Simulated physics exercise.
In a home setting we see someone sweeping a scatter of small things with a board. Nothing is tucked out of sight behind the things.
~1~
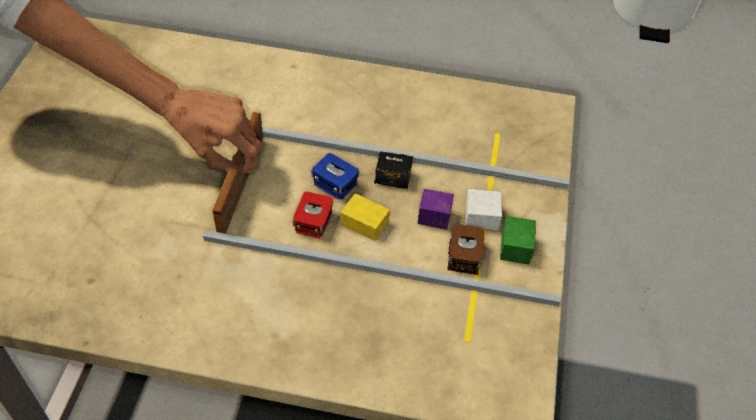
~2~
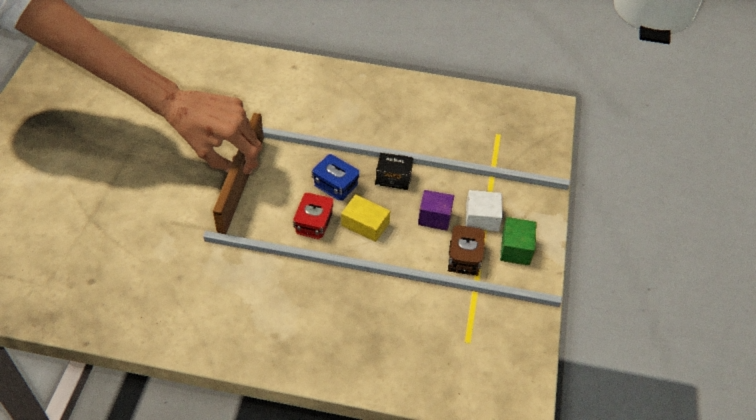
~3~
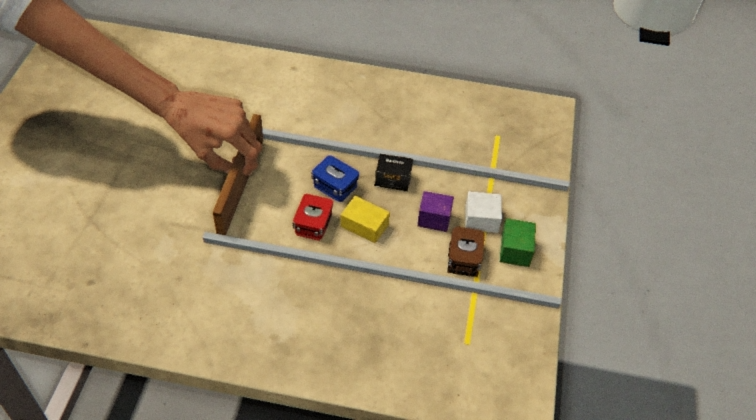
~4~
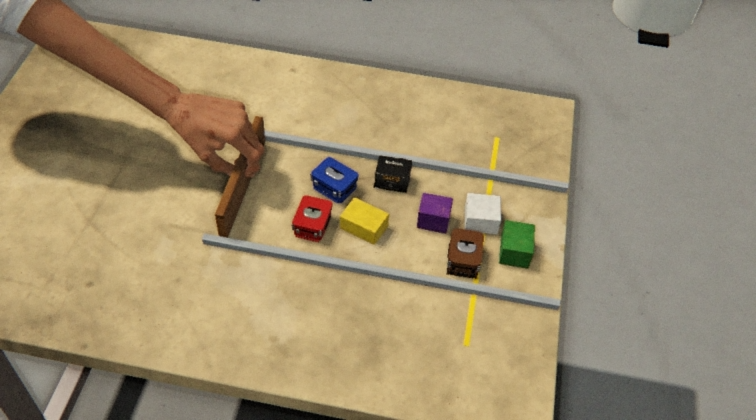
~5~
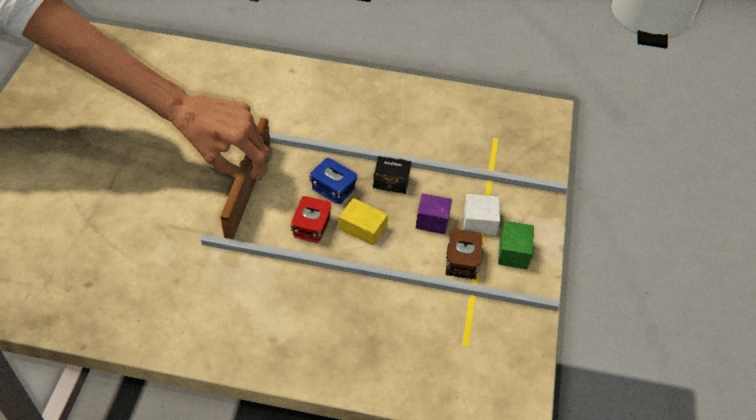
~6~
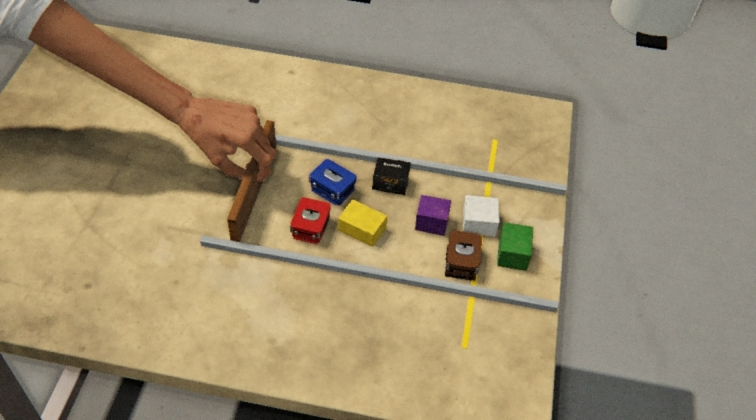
The video shows a hand holding a wooden board upright on a tabletop between two rails, moving it slightly right toward scattered colored blocks and small cases, which stay essentially still, some near a yellow tape line.
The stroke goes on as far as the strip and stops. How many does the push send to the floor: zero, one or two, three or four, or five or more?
Lost: A pair at most, not none.
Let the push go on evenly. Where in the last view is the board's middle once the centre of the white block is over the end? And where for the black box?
I'd put it close to (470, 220), and close to (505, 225) for the other one.
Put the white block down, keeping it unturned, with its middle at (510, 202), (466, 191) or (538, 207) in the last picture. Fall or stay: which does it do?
Well, in turn it does not stay; it does not stay; it does not stay.
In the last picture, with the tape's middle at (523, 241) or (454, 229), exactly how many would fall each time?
Taking the two tries in order, the numbers are 6 and 0.
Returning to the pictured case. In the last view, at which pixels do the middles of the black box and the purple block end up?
Roughly (543, 195); the other one roughly (542, 220).
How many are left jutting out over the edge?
The count is 0.
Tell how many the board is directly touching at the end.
Count: 2.
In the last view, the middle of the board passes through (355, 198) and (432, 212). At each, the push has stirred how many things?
Note: First position 5; second position 8.
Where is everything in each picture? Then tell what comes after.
Green block (518, 240); white block (483, 210); brown case (466, 250); board (239, 172); tape (484, 228), in the first frame.
White block (484, 211); red case (314, 216), in the second frame.
Brown case (466, 252); yellow block (365, 220), in the third frame.
Green block (517, 244); purple block (435, 213), in the fourth frame.
White block (481, 215); blue case (334, 182), in the fifth frame.
Green block (515, 246); white block (481, 216); brown case (463, 256); board (253, 180); tape (481, 233), in the sixth frame.
Soon after, none off yet; green block at rest near (515, 246); white block at rest near (481, 216); brown case at rest near (463, 256).
After that, none off yet; green block at rest near (515, 246); white block displaced a little near (500, 215); brown case at rest near (466, 257).
And then, none off yet; green block displaced a little near (531, 251); white block displaced well along near (543, 205); brown case displaced about its own width near (496, 268).
In the end, the number that fall off is one or two; gone, white block and green block.
